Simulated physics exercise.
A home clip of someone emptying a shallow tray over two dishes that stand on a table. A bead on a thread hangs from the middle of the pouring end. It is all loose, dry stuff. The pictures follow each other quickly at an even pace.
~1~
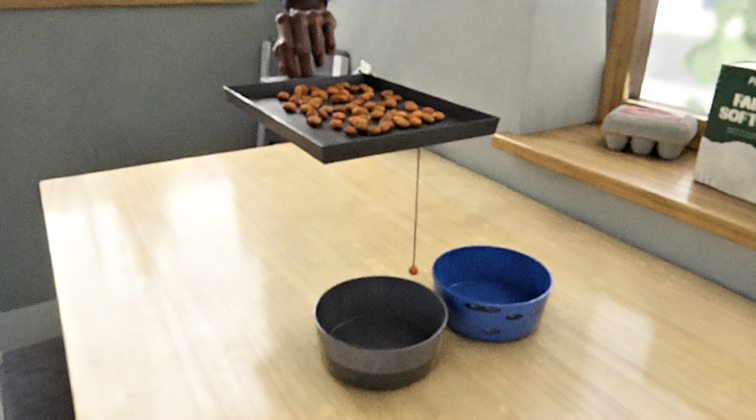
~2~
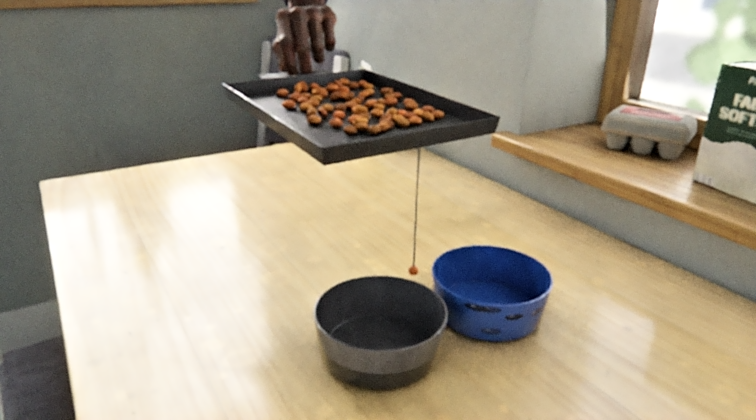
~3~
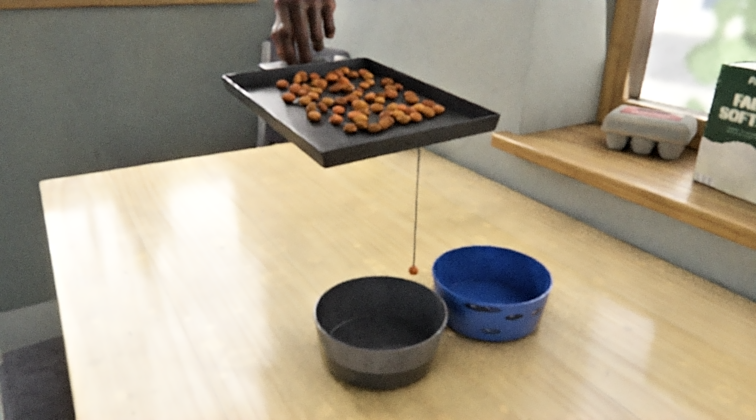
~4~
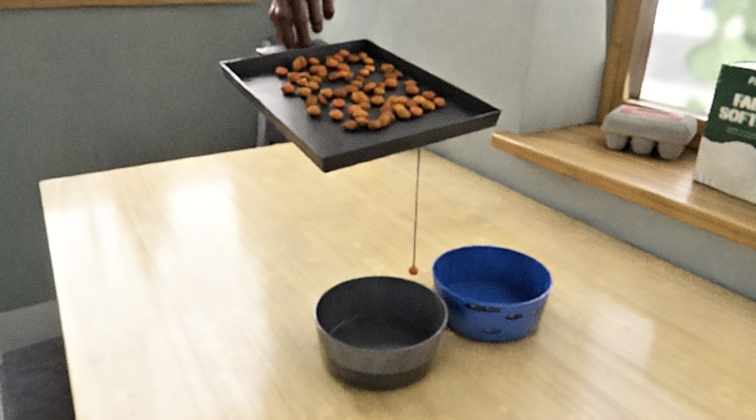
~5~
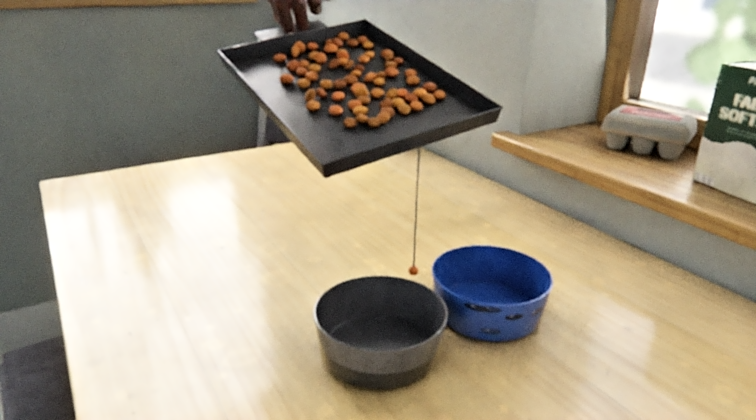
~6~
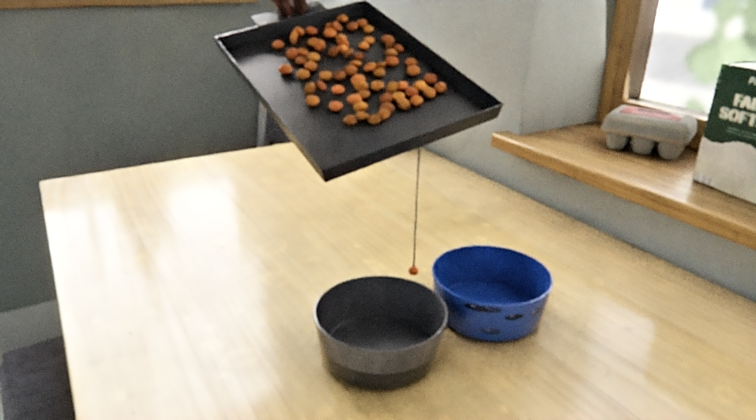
At the start, a dark hand holds a shallow black tray of brown kibble nearly level above a grey bowl and a blue bowl on a wooden table. The tray's far side then rises steadily and its near edge slants down toward the left corner, while the kibble stays on the tray and the bead hangs still.
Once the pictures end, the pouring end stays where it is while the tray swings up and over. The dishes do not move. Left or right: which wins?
The left-hand one ends fuller.
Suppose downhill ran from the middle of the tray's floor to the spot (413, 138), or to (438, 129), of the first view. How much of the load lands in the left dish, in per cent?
In turn 10 and 0 in a hundred.
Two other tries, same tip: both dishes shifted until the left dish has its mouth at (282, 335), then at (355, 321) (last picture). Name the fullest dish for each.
First the left-hand dish, then left.
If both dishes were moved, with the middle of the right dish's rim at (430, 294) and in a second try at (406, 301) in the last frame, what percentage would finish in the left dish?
In turn 60 and 20 in a hundred.
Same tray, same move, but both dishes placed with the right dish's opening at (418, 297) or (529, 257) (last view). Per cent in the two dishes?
The first gives 60 %, the second 0 %.
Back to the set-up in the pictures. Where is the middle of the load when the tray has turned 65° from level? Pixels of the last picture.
Around (346, 140).
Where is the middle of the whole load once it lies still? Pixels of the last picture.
Around (358, 349).
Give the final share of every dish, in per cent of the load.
About: Left dish 80, right dish 0 per cent.
Soon after the last picture, tray tipped steeply; nearly all on the tray; a stray few in the air.
A little later, tray tipped past a quarter turn; about a quarter on the tray; about half in the left dish; about a quarter outside both; a small part in the air.
Later still, tray tipped past a quarter turn; most in the left dish; about a quarter outside both.
At rest, tray tipped past a quarter turn; most in the left dish; none in the right dish; about a quarter outside both.
